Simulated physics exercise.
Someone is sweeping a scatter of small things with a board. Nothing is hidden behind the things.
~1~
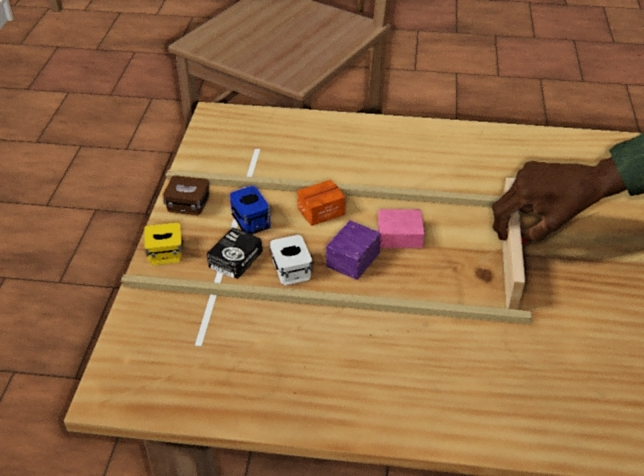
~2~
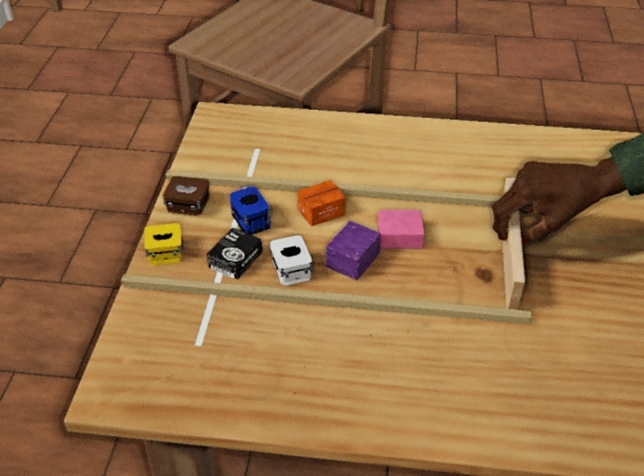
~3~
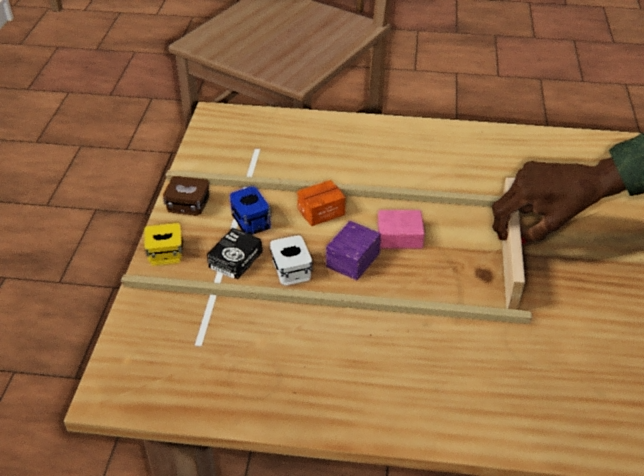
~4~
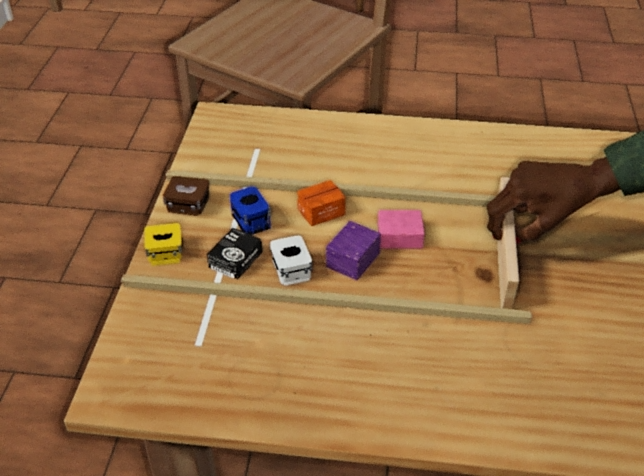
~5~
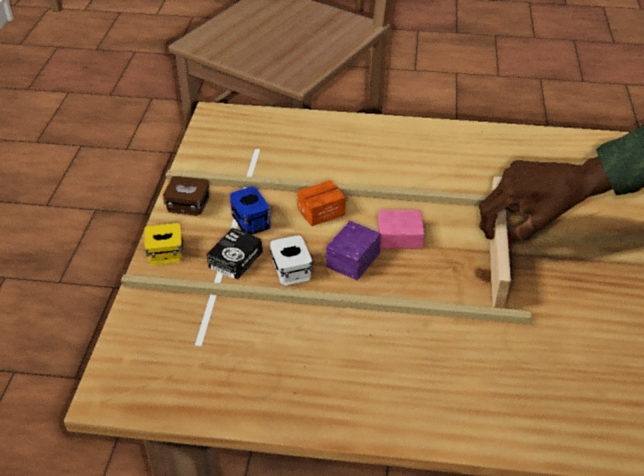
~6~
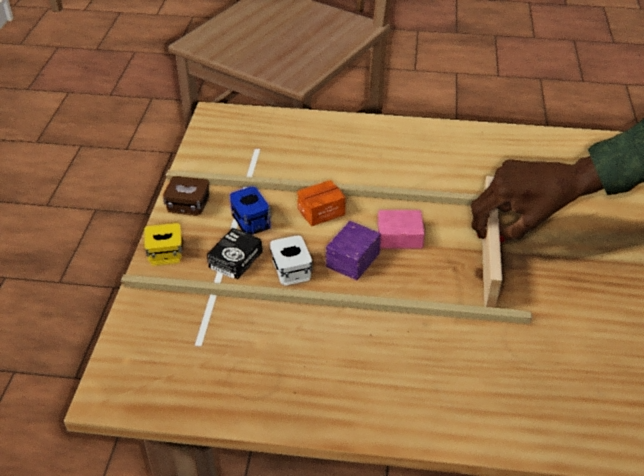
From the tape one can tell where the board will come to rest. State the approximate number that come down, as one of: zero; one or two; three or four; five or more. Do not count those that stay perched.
So the count of drops is a mere one or two.
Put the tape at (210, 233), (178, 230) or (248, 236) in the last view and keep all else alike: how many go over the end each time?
It would be 3, then 5, then 1.
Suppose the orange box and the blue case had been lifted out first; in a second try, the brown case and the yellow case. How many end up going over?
The answer is 1 and then 0.
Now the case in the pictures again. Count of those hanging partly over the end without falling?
The count would be 1.
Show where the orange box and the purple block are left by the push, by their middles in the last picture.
Around (224, 187) and around (208, 242).
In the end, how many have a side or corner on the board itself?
3 of them.
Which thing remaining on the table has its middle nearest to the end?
Answer: The black box.
A little later, none off yet; yellow case at rest near (164, 244); brown case at rest near (187, 197); black box at rest near (235, 253).
When it is over, the number that fall off is one or two; down, brown case and yellow case.
